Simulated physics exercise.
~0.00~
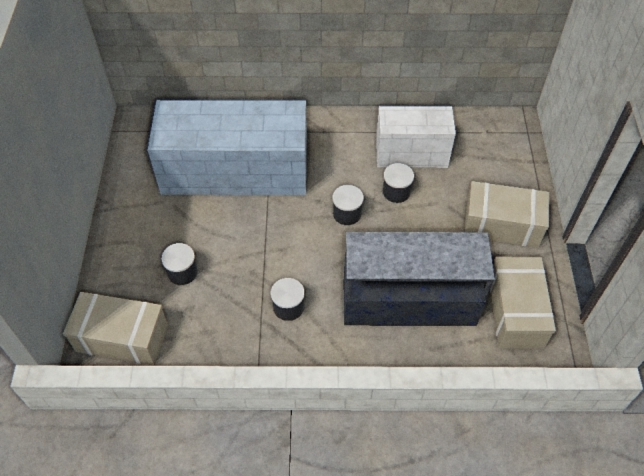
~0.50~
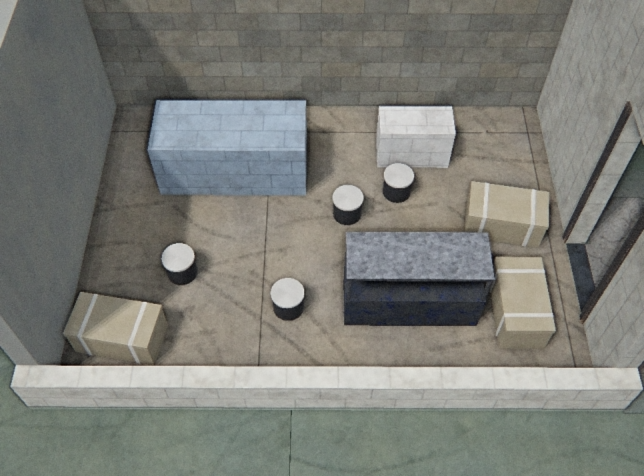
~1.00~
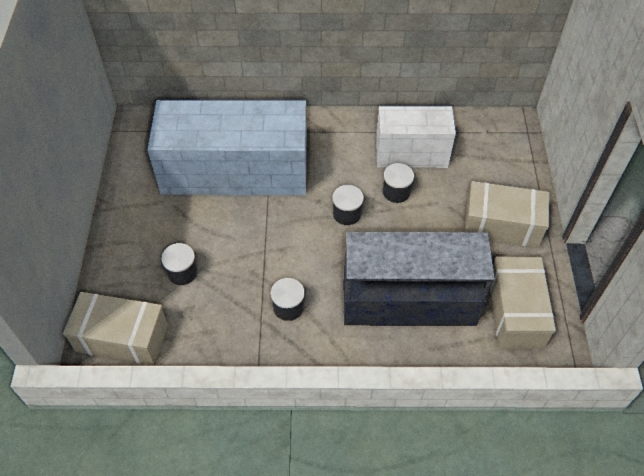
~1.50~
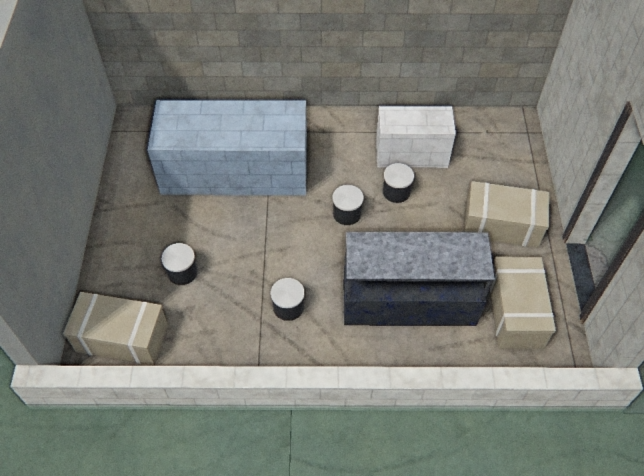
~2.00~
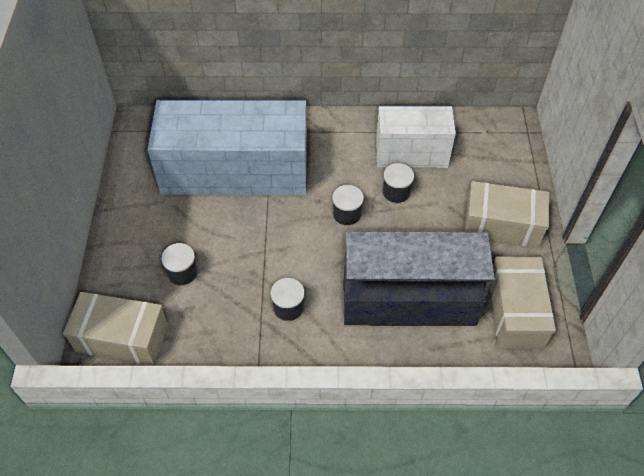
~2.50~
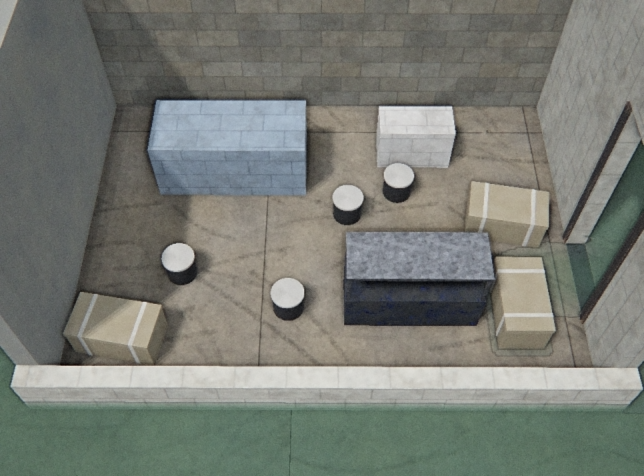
Greenish water spreads over the pale paved ground outside a walled corner store, seen from above by a camera that stays still. Inside stand a pale blue block at the back left, a white one at the back right, a dark counter, four white-topped pails and three tan trunks. The water fills the doorway at right, then creeps thinly inside around the nearest trunk, while every object stays put.
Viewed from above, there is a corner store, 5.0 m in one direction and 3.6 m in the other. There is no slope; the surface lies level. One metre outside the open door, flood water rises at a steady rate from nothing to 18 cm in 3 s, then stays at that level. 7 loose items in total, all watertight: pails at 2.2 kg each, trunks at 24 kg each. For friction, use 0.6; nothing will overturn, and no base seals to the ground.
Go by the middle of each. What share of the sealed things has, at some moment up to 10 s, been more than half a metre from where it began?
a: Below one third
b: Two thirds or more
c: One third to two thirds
The answer is c.
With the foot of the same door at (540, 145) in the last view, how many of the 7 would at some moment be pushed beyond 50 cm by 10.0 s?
The answer then is 2.
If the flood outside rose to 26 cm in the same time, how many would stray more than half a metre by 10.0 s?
In that case 4 of them.
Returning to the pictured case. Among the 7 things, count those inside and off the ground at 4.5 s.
That would be 0 of them.
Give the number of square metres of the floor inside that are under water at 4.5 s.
About 5.0 m2.
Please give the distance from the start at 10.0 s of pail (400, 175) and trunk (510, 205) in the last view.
They sit 80 cm and 20 cm away, in the order given.
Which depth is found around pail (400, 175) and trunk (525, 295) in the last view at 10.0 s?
Close to 3 and 7 centimetres.
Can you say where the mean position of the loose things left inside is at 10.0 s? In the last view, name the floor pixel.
That lands at roughly (303, 260).
After 3.5 s 0 of 7 are over 50 cm from their spots; 0 afloat.
After 4.5 s 0 of 7 are over 50 cm from their spots; 0 afloat.
After 7.0 s 0 of 7 are over 50 cm from their spots; 1 afloat.
After 10.0 s 2 of 7 are over 50 cm from their spots, and 3 have been at some point; 5 afloat.
